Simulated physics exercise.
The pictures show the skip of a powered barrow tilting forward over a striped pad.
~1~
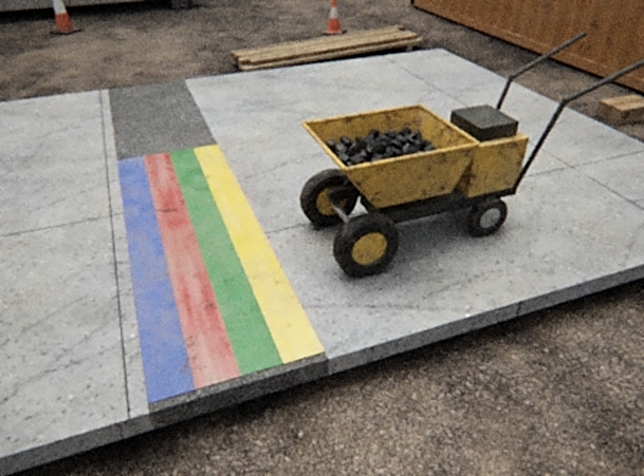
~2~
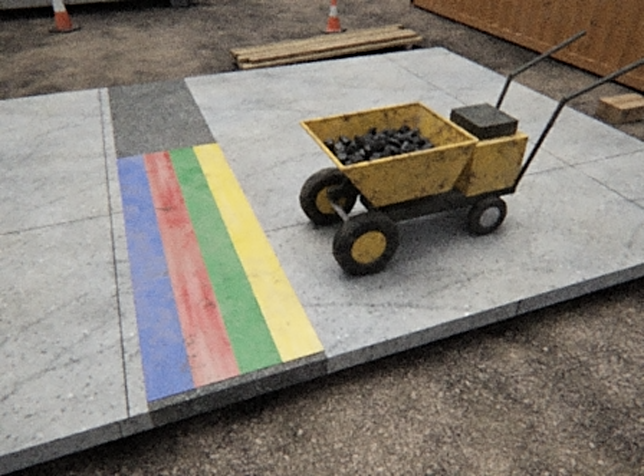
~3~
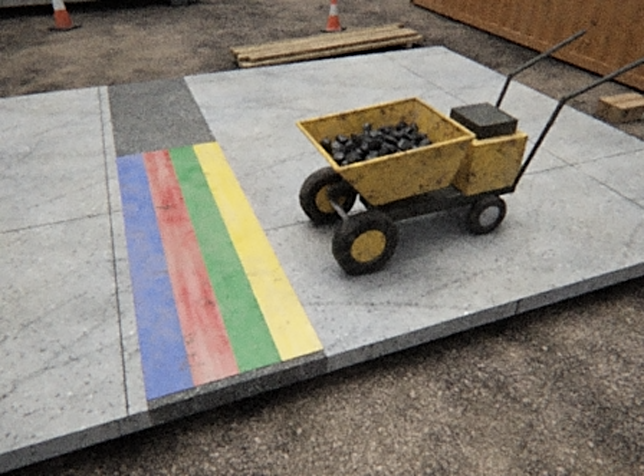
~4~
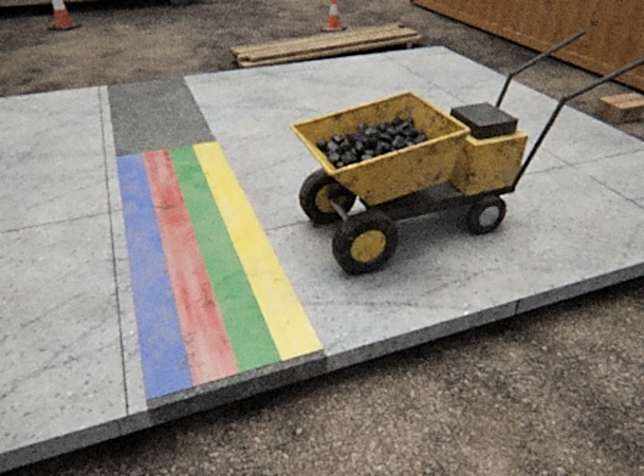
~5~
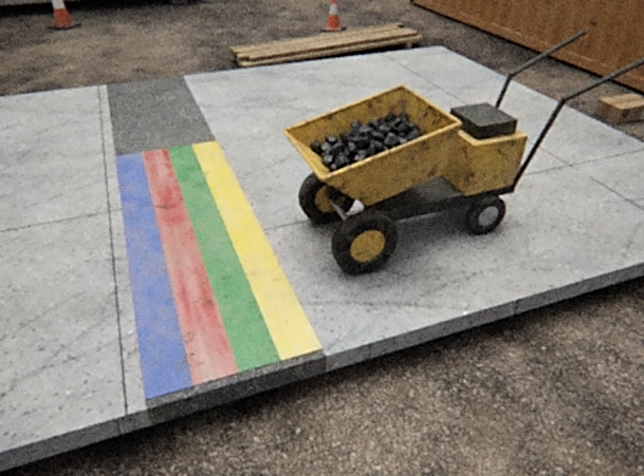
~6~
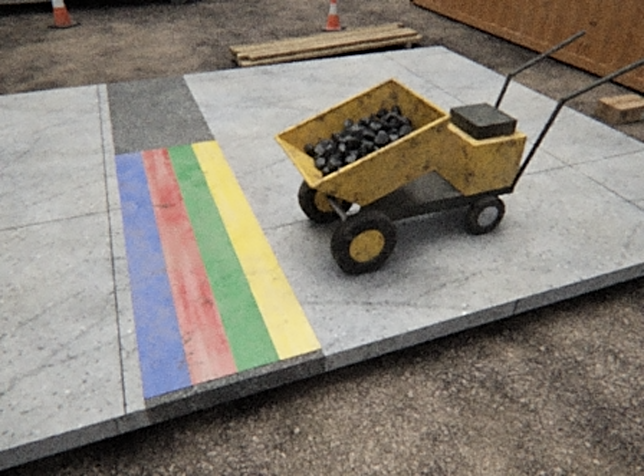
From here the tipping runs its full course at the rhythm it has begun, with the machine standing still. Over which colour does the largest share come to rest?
Most covered: The green band.
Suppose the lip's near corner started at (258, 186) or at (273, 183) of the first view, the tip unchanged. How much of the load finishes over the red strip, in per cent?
Near 10 % and 30 %.
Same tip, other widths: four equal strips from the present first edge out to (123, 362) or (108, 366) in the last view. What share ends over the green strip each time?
The first gives 30 %, the second 30 %.
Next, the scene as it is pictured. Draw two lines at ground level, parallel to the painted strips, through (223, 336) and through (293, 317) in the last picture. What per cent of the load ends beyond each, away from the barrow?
Roughly 30 per cent, and 80 per cent.
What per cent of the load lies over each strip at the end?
Yellow strip near 15; green strip near 35; red strip near 20; blue strip near 5.
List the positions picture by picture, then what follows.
In the first frame, lip of the skip at (345, 170), level; top of the load at (396, 156), lumps of coal; yellow strip at (287, 319); green strip at (248, 329); red strip at (207, 340); blue strip at (164, 352).
In the second frame, lip of the skip at (343, 169), level; top of the load at (395, 154).
In the third frame, lip of the skip at (338, 170), tipped barely; top of the load at (392, 151).
In the fourth frame, lip of the skip at (331, 174), tipped a little; top of the load at (396, 141).
In the fifth frame, lip of the skip at (323, 179), tipped a little; top of the load at (389, 138).
In the sixth frame, lip of the skip at (313, 186), tipped clearly; top of the load at (393, 133); yellow strip at (284, 315); green strip at (245, 326); red strip at (204, 336); blue strip at (161, 348).
Soon after the last picture, skip tipped steeply; all in the skip.
A little later, skip tipped right over; most in the skip; a small part over the yellow strip; a small part over the green strip; a stray few over the red strip.
Later still, skip tipped right over; about a quarter in the skip; a small part over the yellow strip; about a third over the green strip; about a quarter over the red strip; a small part over the blue strip; a stray few off the paint.
At rest, skip tipped right over; about a quarter in the skip; about a quarter over the yellow strip; about a third over the green strip; about a quarter over the red strip; a small part over the blue strip; a stray few off the paint.
